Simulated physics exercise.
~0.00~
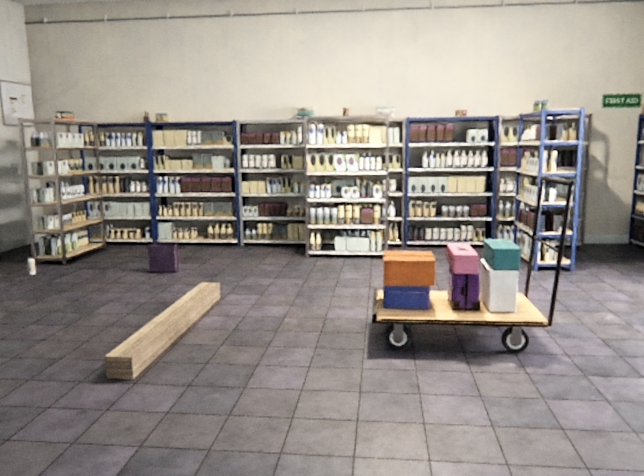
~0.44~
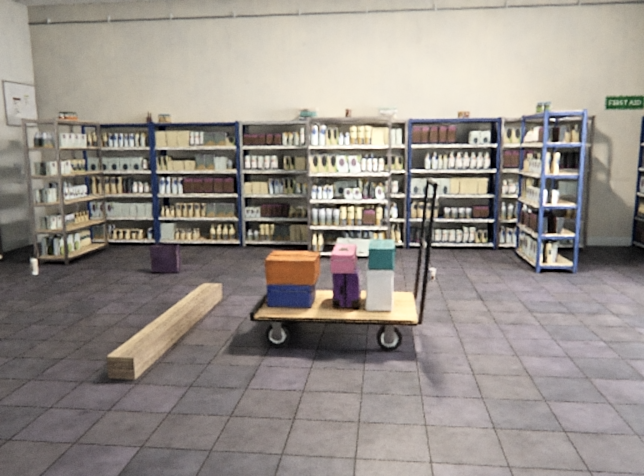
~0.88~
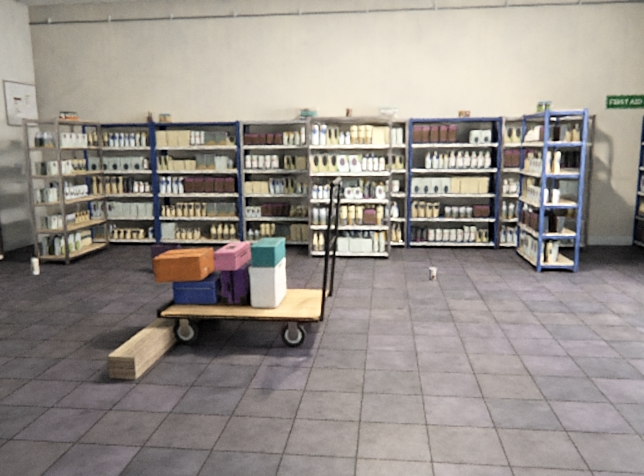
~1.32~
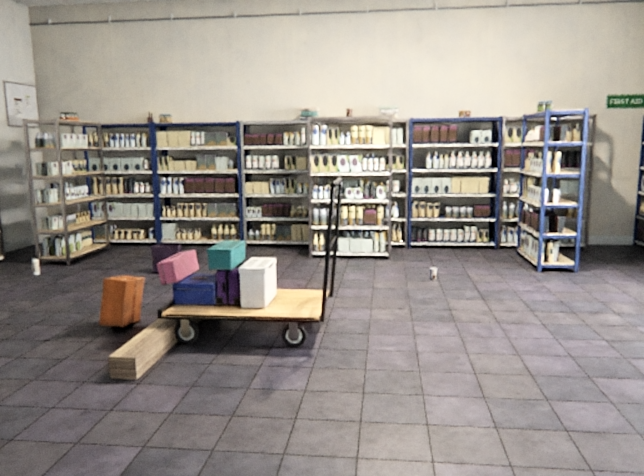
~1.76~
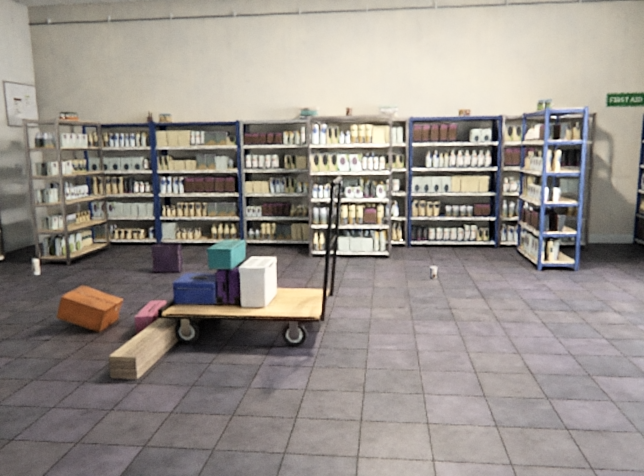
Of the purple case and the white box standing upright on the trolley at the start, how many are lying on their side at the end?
None of them are. The purple case and the white box are both still upright on the trolley.
